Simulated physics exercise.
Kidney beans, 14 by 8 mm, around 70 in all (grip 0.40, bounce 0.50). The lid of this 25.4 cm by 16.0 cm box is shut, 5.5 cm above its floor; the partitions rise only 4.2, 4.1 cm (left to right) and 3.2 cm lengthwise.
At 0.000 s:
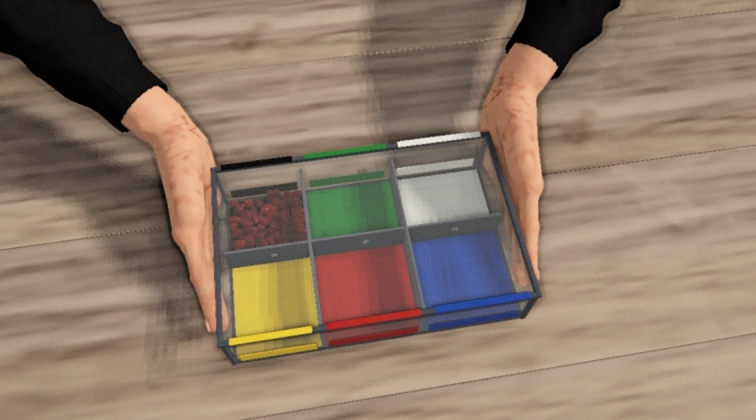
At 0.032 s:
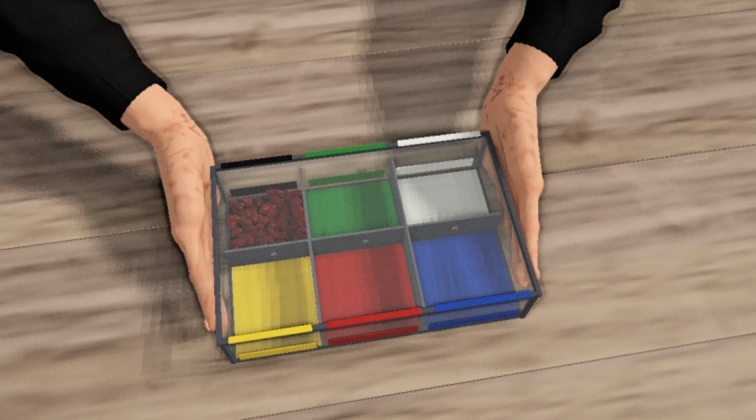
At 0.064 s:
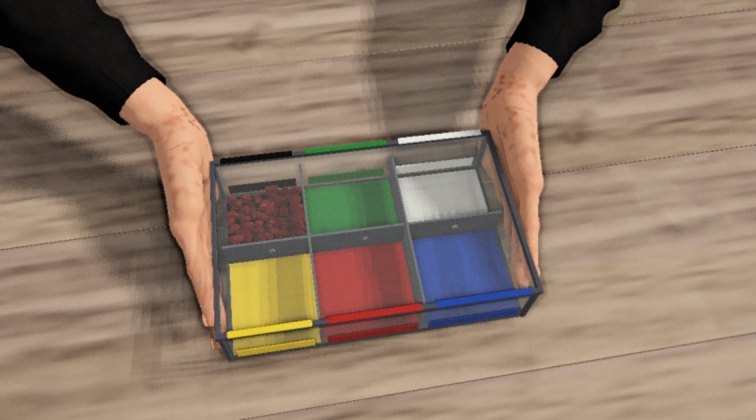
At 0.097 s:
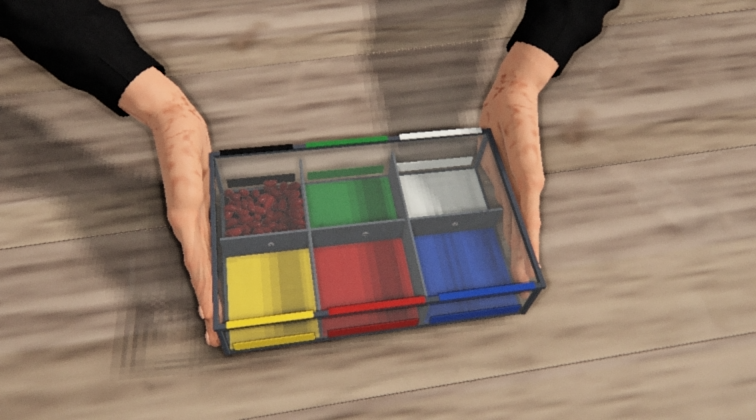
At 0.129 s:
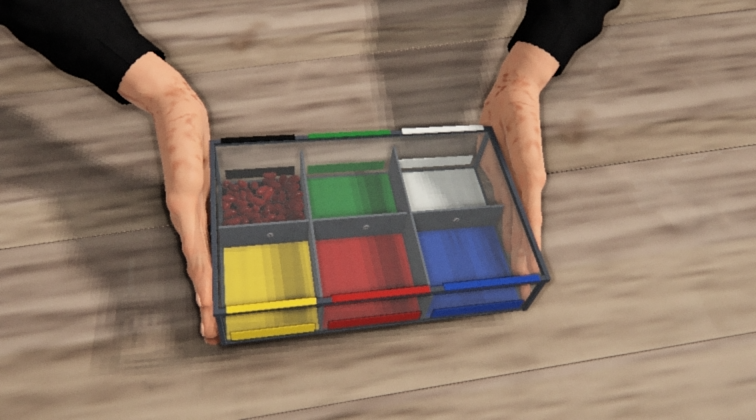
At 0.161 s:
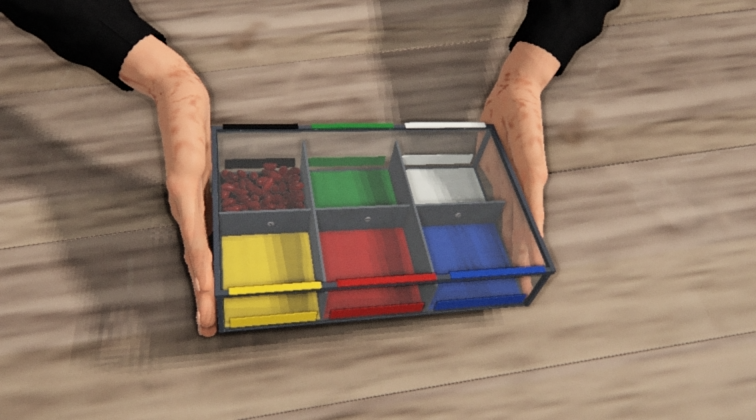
To begin with, two hands hold a clear, closed box with six coloured compartments nearly level above a wooden surface, small dark red beans filling the back left one. The hands then gradually tilt the box, raising its front edge, while the beans stay in their compartment.
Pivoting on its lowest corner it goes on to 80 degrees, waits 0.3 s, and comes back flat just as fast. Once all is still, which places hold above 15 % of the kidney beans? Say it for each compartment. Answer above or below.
Red below, blue below, green below, yellow below, white below, black above.
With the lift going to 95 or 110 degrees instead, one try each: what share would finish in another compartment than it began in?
About 10 and 15 per cent.
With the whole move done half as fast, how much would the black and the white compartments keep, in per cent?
Then: Black 95; white 0.
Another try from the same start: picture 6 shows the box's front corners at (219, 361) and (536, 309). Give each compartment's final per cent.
Red 0; blue 0; green 0; yellow 50; white 0; black 50.
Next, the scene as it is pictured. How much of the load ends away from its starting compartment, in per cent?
Roughly 5 per cent.
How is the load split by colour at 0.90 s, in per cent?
Red 0, blue 0, green 5, yellow 0, white 0, black 95.
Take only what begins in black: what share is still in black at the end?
Roughly 90 per cent.
After 0.90 s, tilt 80 degrees; green 5 %, black 95 %.
After 1.38 s, tilt 45 degrees; green 5 %, black 95 %.
After 1.94 s, tilt 0 degrees; green 5 %, black 95 %.
At rest (2.4 s), red 0 %, blue 0 %, green 5 %, yellow 0 %, white 0 %, black 95 %.
